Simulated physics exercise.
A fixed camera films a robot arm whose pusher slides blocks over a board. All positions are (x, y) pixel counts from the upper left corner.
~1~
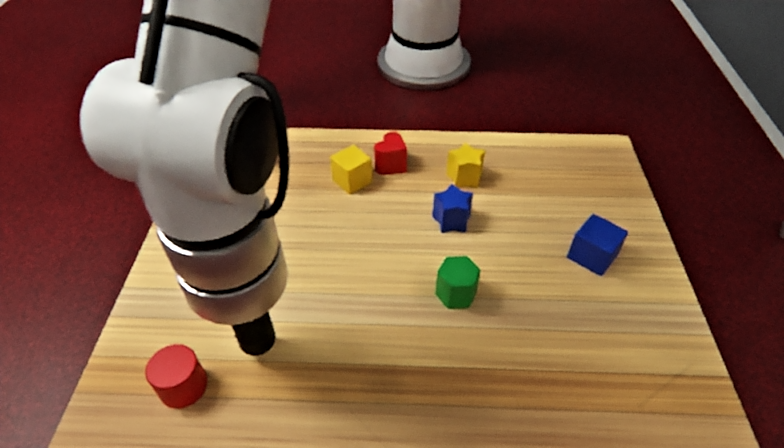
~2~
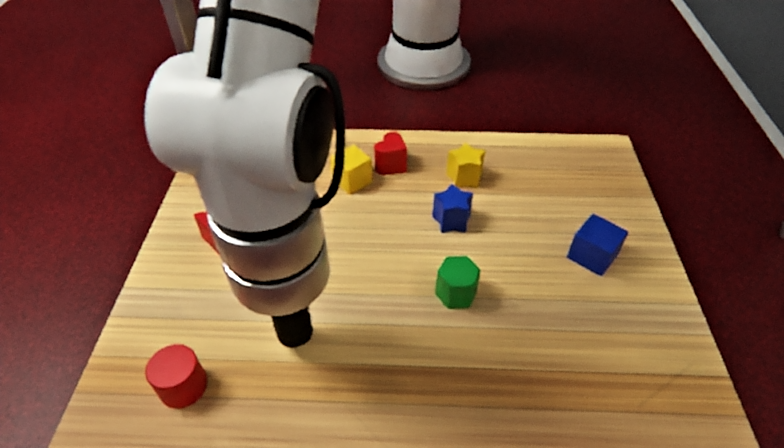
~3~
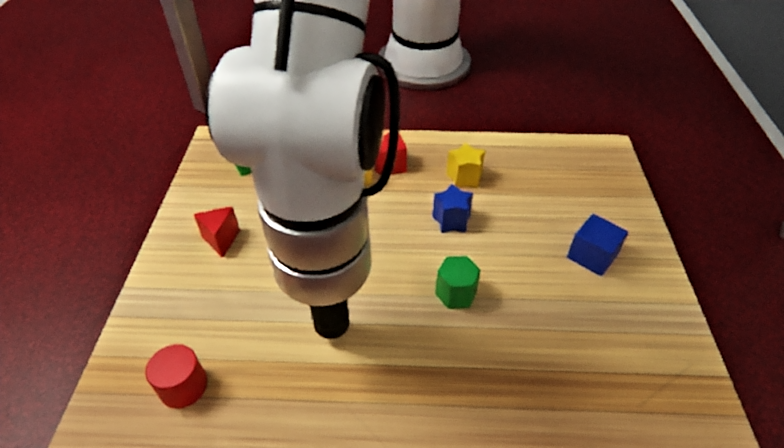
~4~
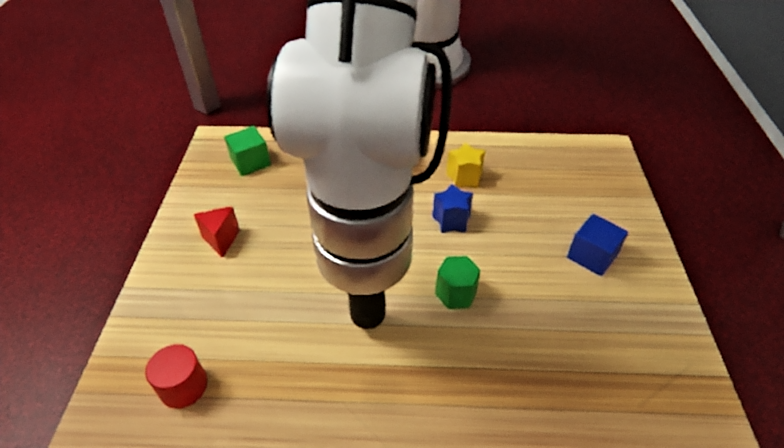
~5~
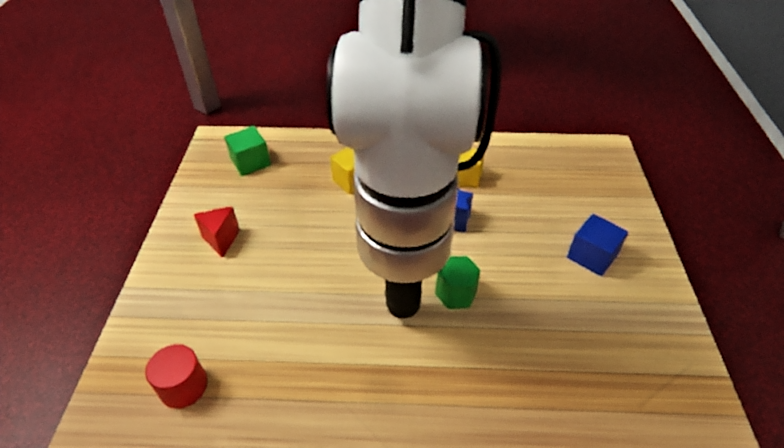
A light wooden board on a dark red floor is seen from above at an angle, from a camera that stays still. On it sit a red cylinder near left, red triangular and green blocks farther left, yellow blocks and a red heart at the back, a blue star and green hexagon around the middle, and a blue cube right. A white robot arm glides its black tip rightward and slightly back, close beside the unmoved green hexagon.
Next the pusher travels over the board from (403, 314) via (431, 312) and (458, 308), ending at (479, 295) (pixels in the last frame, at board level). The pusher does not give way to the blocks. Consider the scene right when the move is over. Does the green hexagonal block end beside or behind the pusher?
That would be a no.
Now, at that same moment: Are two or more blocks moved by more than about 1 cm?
No
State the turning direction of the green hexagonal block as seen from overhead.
Its spin: Anticlockwise.
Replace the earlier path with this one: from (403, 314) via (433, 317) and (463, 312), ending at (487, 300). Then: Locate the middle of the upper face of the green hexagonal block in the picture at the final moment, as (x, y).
My estimate: (481, 249).
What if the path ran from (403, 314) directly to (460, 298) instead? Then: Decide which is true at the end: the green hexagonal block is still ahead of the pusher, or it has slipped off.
The green hexagonal block won't leave the front of the pusher.
The first path, step by step. Halfway along, pusher (446, 302); green hexagonal block (469, 265), turned 20° anticlockwise.
At the end, pusher (480, 286); green hexagonal block (495, 246), turned 45° anticlockwise.
